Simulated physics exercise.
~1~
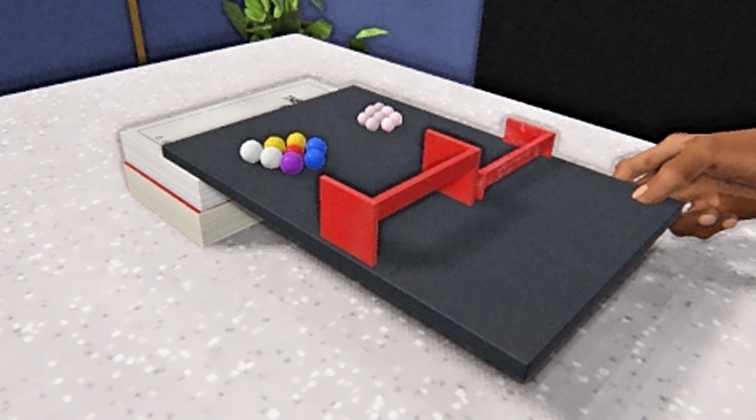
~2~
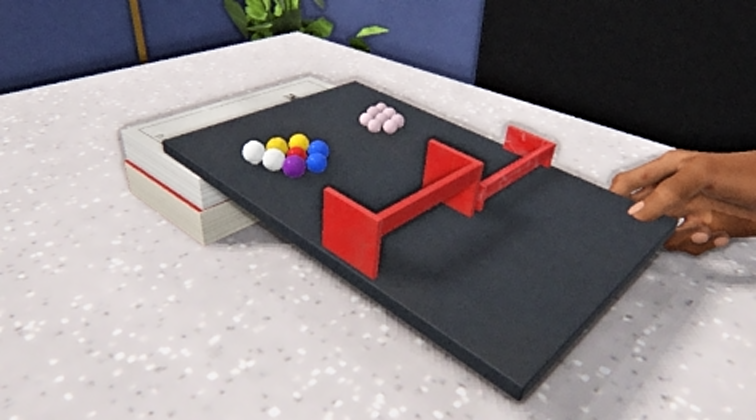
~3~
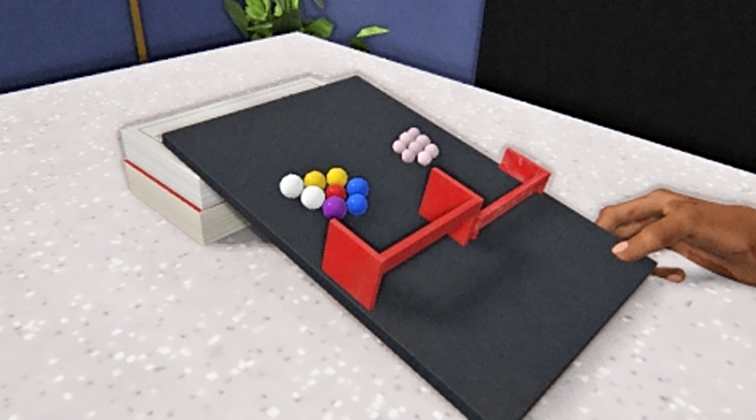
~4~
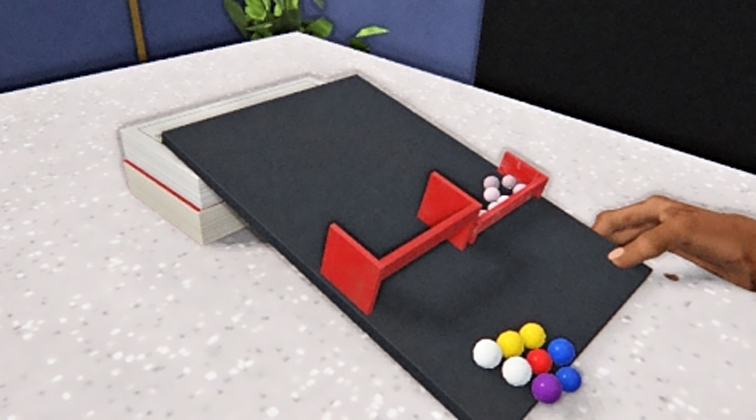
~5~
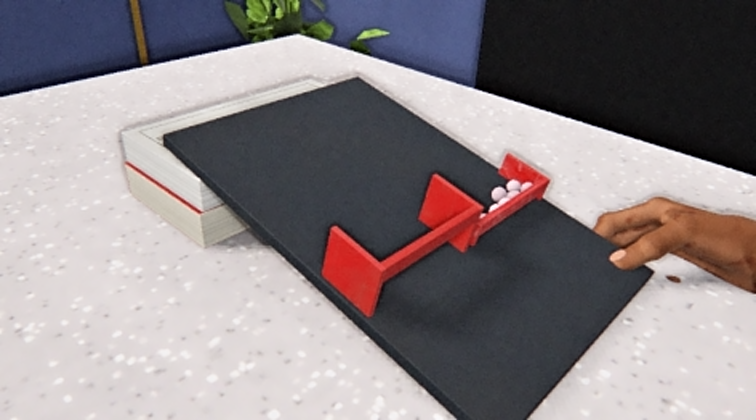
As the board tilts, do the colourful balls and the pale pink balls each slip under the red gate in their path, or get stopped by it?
The colourful balls slip under the nearer red gate and roll on down the board. The pale pink balls are stopped by the farther gate and stay gathered behind it.
